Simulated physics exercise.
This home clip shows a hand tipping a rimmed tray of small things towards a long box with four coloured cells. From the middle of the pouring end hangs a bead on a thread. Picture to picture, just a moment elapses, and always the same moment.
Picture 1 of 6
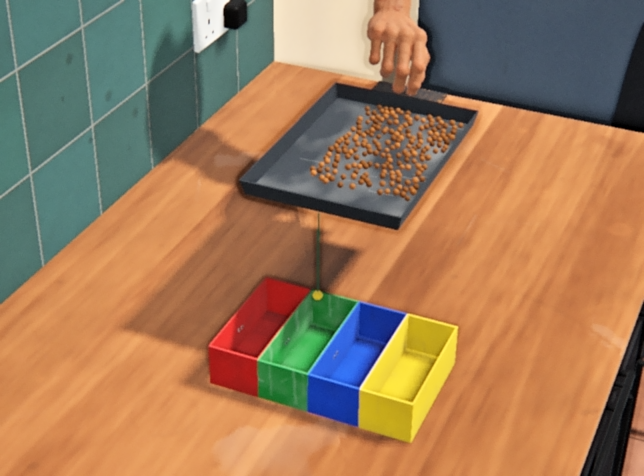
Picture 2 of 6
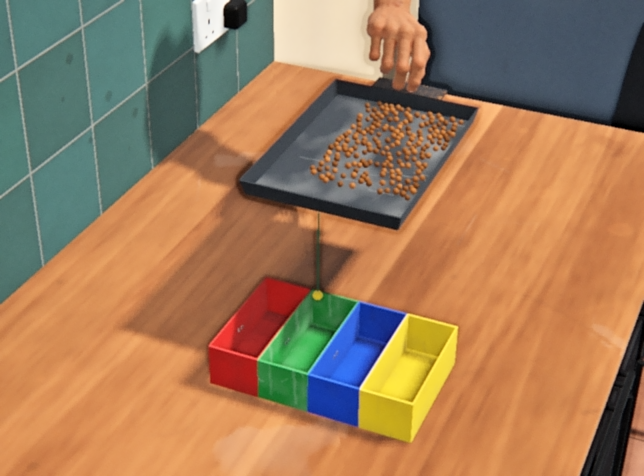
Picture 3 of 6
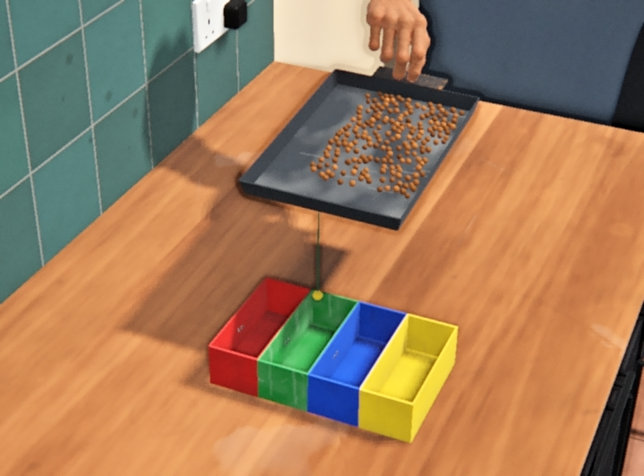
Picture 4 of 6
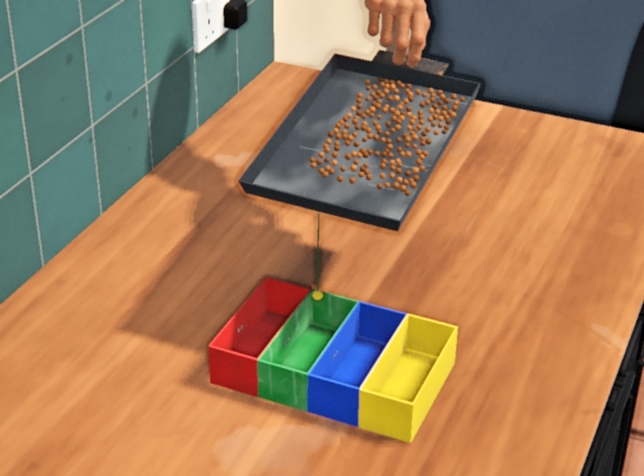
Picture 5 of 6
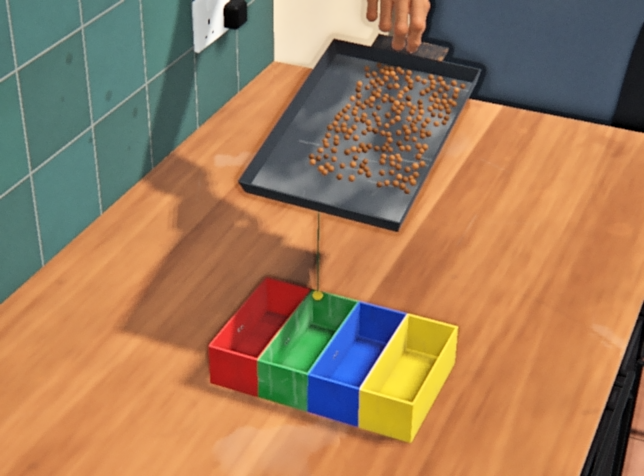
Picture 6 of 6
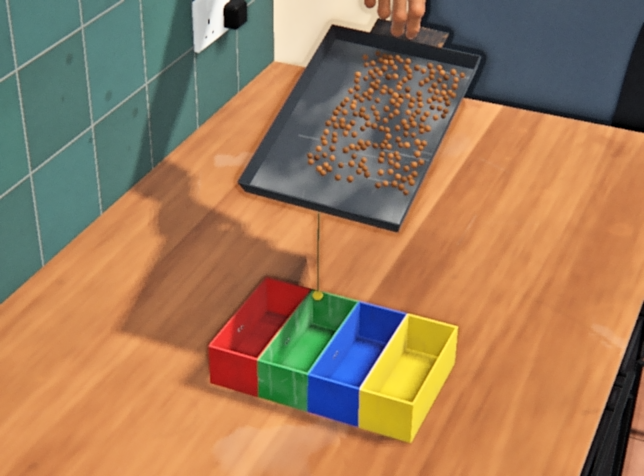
A dark rimmed tray of small brown balls, held by a hand at its far end, was gradually raised at that end, slanting towards a box with red, green, blue and yellow cells.
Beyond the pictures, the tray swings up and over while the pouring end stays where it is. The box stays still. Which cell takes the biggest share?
The blue cell.
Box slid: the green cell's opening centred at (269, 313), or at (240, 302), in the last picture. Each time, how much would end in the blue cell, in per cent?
Respectively 30 % and 20 %.
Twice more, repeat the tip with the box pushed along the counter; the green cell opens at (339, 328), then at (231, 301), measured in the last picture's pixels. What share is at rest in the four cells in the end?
In turn about 100 and about 50 percent.
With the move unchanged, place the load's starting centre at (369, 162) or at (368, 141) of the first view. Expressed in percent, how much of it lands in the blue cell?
Try 1: 40 %; try 2: 40 %.
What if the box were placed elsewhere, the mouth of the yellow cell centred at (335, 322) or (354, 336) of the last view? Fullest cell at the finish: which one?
The yellow one, then the yellow cell.
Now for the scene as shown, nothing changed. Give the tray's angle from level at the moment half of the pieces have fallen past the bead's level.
I'd say close to 110 degrees.
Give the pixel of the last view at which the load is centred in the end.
(335, 382).
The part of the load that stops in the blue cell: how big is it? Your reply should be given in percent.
It works out at some 50 %.
Soon, tray tipped steeply; most on the tray; a stray few in the blue cell; a stray few in the green cell; about a quarter falling or outside the box.
A while on, tray tipped right over; about half on the tray; a small part in the blue cell; a small part in the green cell; a stray few in the yellow cell; a stray few in the red cell; about a quarter falling or outside the box.
Towards the end, tray tipped past a quarter turn; about half in the blue cell; about a third in the green cell; a small part in the red cell; a small part in the yellow cell; a stray few falling or outside the box.
Finally, tray tipped past a quarter turn; about half in the blue cell; about a third in the green cell; a small part in the red cell; a small part in the yellow cell; a stray few outside the box.
